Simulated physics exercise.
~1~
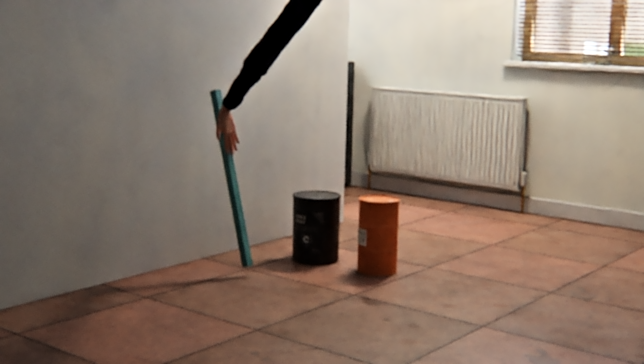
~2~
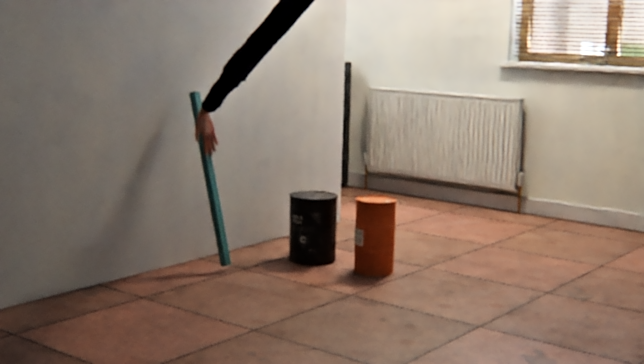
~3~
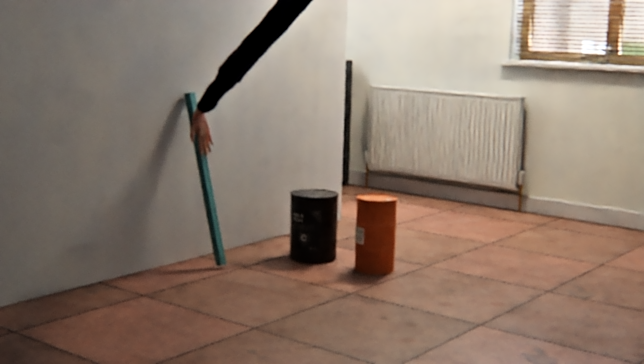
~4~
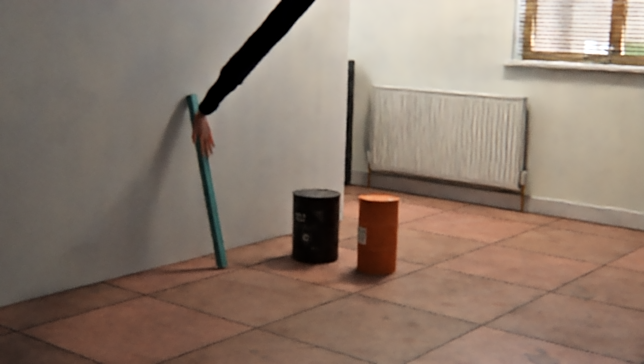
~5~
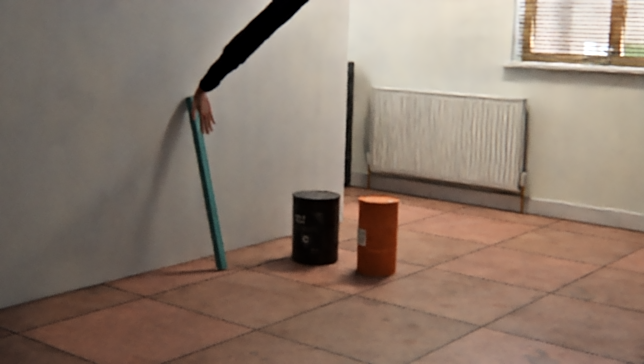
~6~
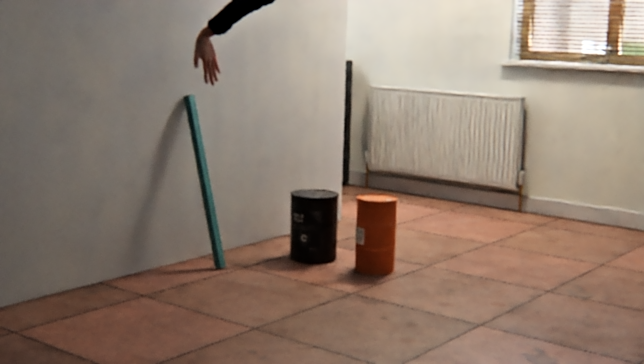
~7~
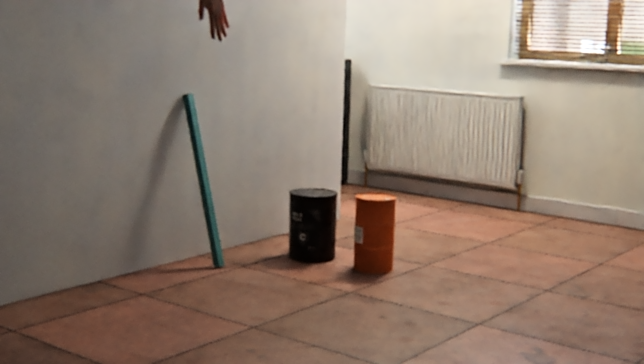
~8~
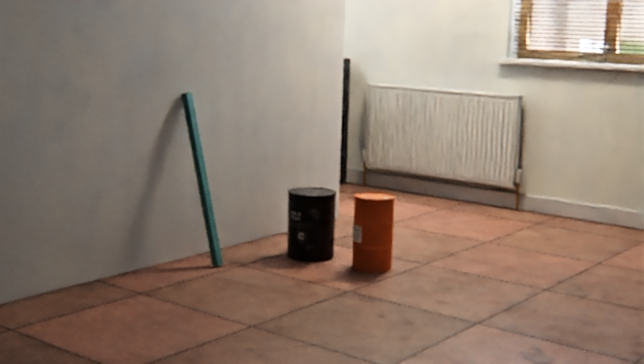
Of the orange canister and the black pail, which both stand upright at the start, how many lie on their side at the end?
None of them lie on their side at the end, as the orange canister and the black pail both remain upright.
